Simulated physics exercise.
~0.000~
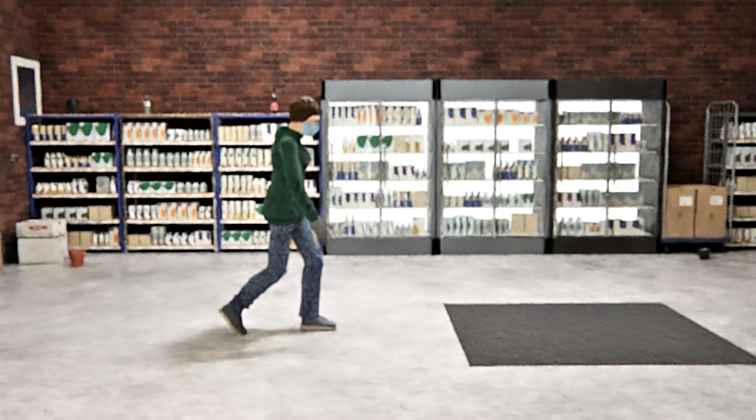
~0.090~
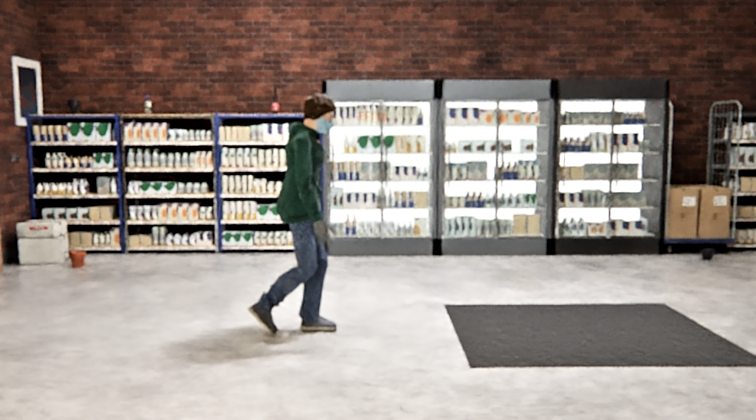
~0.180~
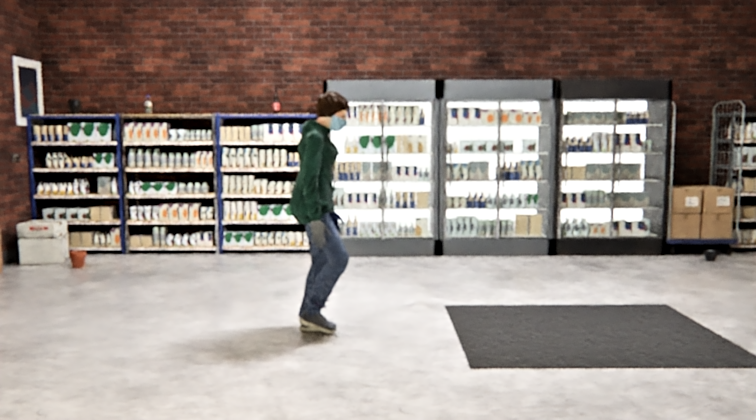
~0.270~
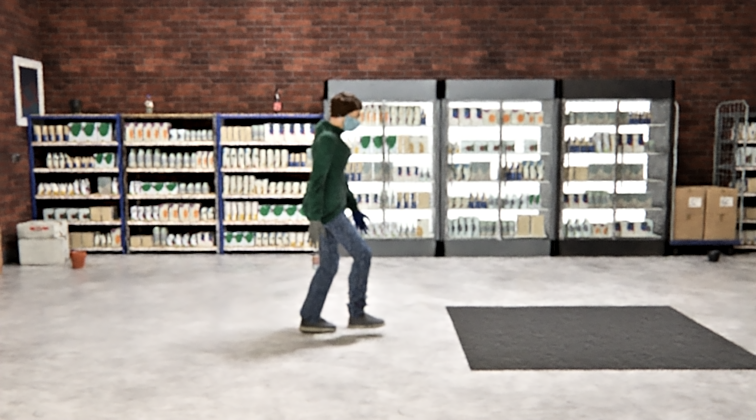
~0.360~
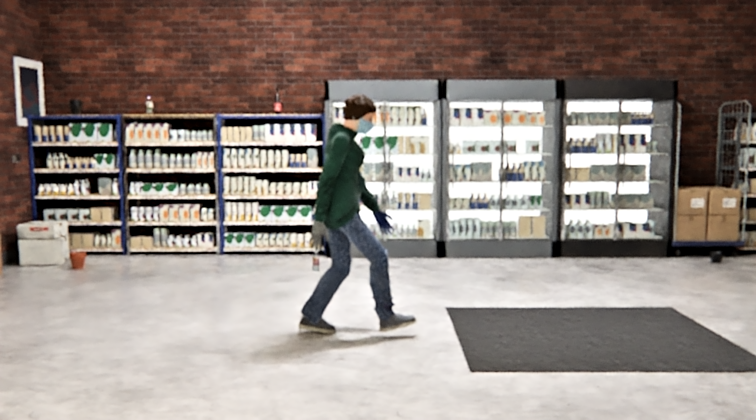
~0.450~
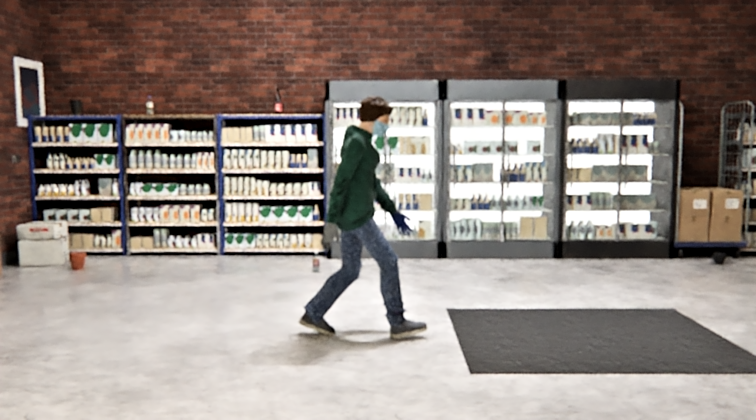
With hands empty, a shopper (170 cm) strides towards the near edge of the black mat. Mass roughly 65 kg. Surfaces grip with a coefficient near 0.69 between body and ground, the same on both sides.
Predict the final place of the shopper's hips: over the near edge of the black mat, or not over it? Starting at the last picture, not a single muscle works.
Over it.
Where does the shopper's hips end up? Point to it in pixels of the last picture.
Look roughly at (471, 302) in the final picture.
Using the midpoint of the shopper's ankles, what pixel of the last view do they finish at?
Roughly at (398, 312).
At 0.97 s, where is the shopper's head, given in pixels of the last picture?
Estimate: About (494, 235).
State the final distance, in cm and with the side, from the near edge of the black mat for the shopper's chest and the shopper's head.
Past side for both: Shopper's chest at 30 cm, shopper's head at 40 cm.
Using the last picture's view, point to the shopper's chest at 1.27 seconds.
Position at that time, last view: Approx. (506, 303).
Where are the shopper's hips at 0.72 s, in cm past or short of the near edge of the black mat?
Some 40 cm short of it.
After 0.72 s the shopper's hips are 40 cm short of the near edge of the black mat, near (398, 252) in the last picture's view; the shopper's chest 34 cm short of the near edge of the black mat.
After 0.97 s the shopper's hips are 11 cm short of the near edge of the black mat, near (441, 296) in the last picture's view.
After 1.27 s the shopper's hips are 5 cm past the near edge of the black mat, near (464, 281) in the last picture's view.
When all is still (2.7 s), shopper's hips cross the near edge of the black mat; shopper's head crosses the near edge of the black mat; shopper's chest crosses the near edge of the black mat.
